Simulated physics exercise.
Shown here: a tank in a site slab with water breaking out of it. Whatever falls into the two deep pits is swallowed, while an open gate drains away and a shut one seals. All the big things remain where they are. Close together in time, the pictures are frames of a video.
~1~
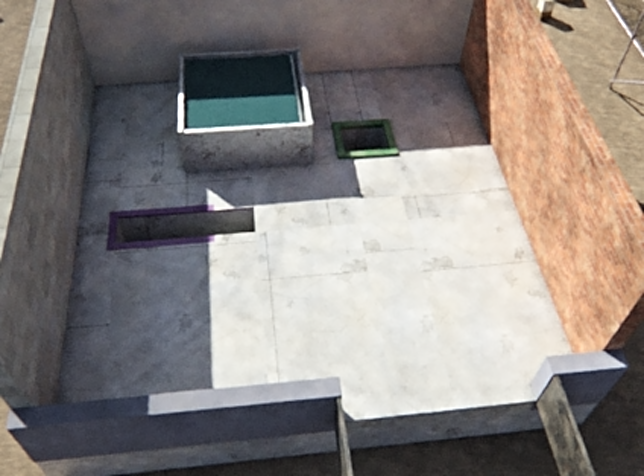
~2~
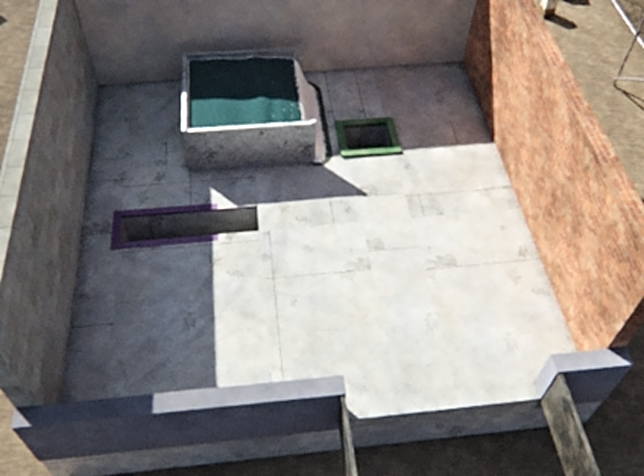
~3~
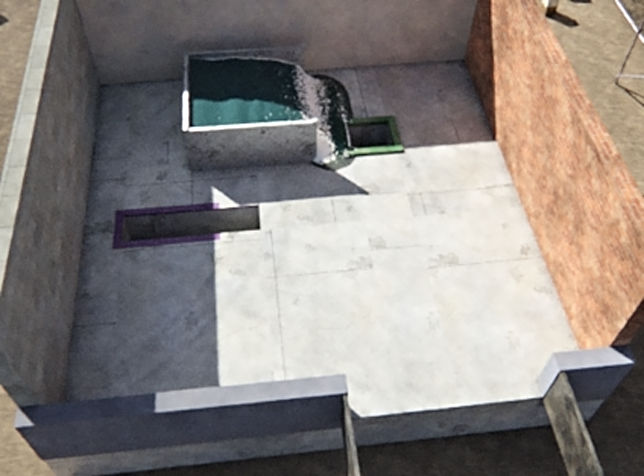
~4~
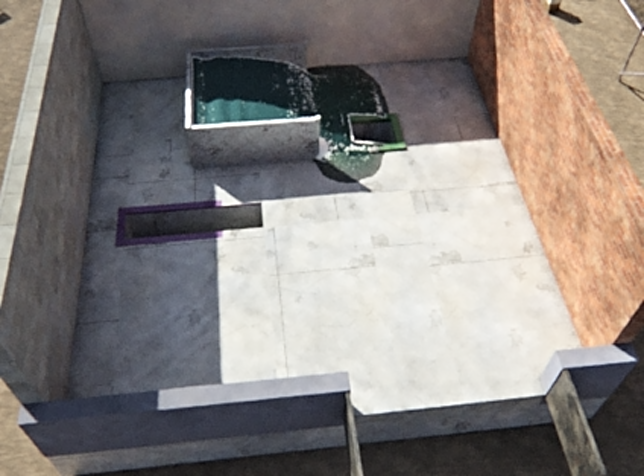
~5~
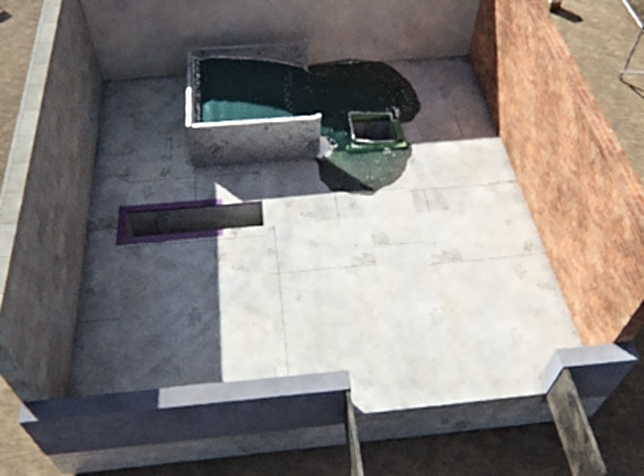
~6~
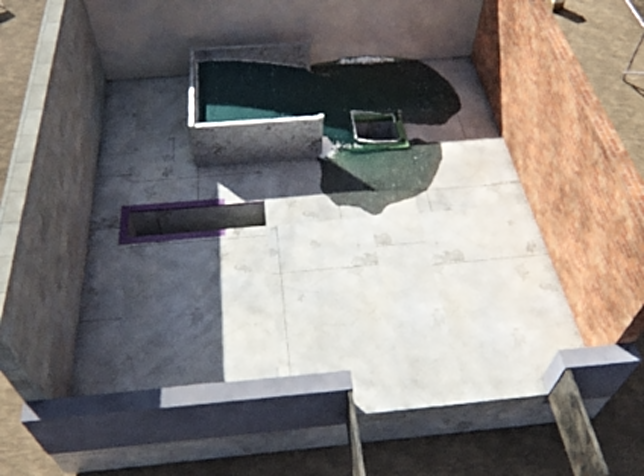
We see a tank of green water on a walled concrete slab; its right side opens and water pours out, spreading around a small green-framed opening and across the floor toward the back wall and the right.
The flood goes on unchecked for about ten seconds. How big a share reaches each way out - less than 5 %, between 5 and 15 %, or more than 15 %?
Shares: The gate gets more than 15 %, the purple pit gets less than 5 %, the green pit gets more than 15 %.
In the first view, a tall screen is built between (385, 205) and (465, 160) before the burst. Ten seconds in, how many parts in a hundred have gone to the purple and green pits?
I'd say the purple pit takes roughly 6 %, the green pit roughly 35 %.
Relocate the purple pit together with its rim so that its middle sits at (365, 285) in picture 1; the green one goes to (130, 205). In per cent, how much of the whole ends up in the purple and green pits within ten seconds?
Purple share 25%, green share 0%.
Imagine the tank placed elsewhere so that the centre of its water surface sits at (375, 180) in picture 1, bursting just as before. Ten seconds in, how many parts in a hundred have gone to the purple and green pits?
The purple pit ends up with 8 per cent and the green pit with 0 per cent.
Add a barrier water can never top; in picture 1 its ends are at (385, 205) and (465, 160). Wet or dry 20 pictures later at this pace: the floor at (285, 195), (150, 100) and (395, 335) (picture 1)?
Going one after another, I'd say kept clear of the flood, then kept clear of the flood, then reached by the flood.
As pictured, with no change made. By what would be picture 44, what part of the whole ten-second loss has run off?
Estimated share: Close to 75 %.
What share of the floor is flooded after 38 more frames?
Roughly 70 percent, I reckon.
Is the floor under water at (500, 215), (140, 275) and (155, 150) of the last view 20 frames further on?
Drenched; left dry; left dry.
A moment on, water covers 25 % of the floor; the gate 0 %, the purple pit 0 %, the green pit 13 %.
Next, water covers 35 % of the floor; the gate 0 %, the purple pit 0 %, the green pit 19 %.
Then, water covers 45 % of the floor; the gate 0 %, the purple pit 0 %, the green pit 22 %.
Later, water covers 70 % of the floor; the gate 13 %, the purple pit 0 %, the green pit 24 %.
In the end, water covers 85 % of the floor; the gate 23 %, the purple pit 1 %, the green pit 25 %.
